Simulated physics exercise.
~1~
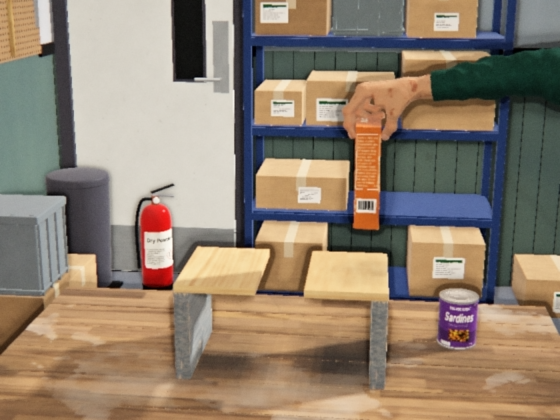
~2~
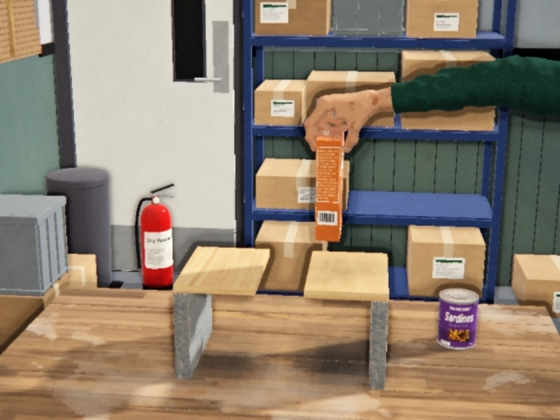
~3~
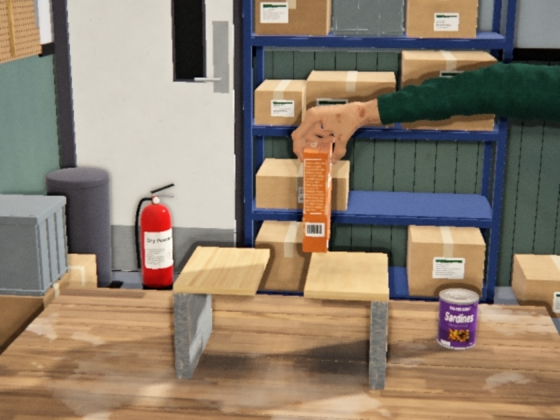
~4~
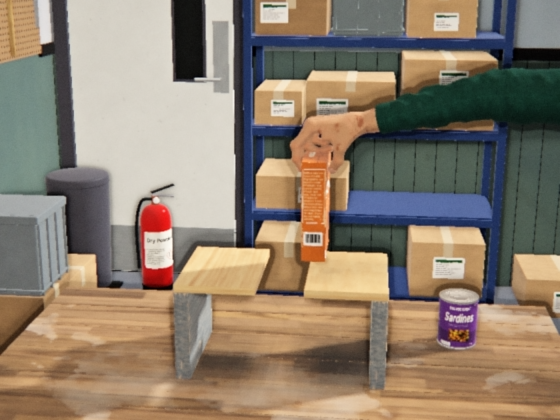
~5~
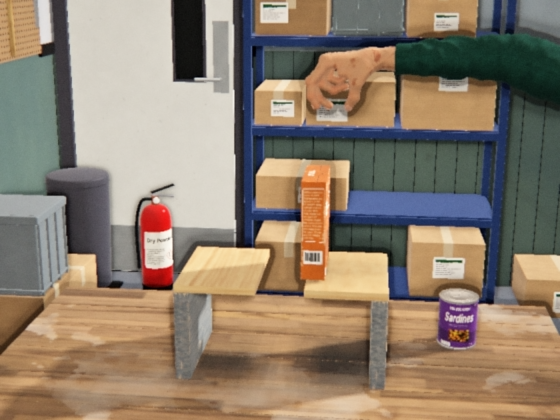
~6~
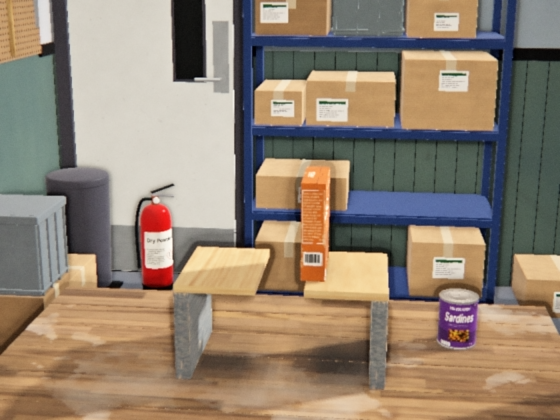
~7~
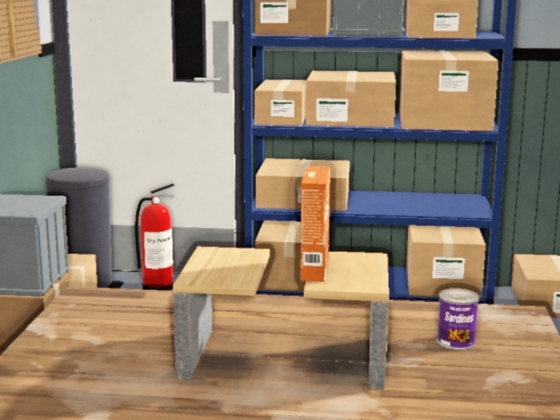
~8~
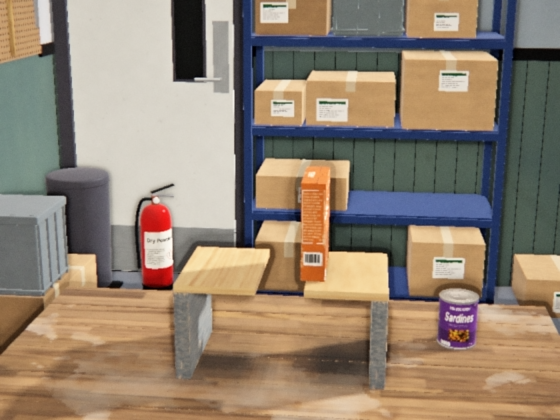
At the start, a hand in a dark green sleeve holds an upright orange packet above two pale wooden boards raised on grey supports, with a gap between them. A purple sardine tin stands to the right on the wooden table, in front of a door, a fire extinguisher and shelves of cardboard boxes. The hand carries the packet left, then lowers it toward the gap. It lets go, draws back upward and leaves the view. The packet stays lodged upright at the gap without dropping to the table, and the tin never moves.
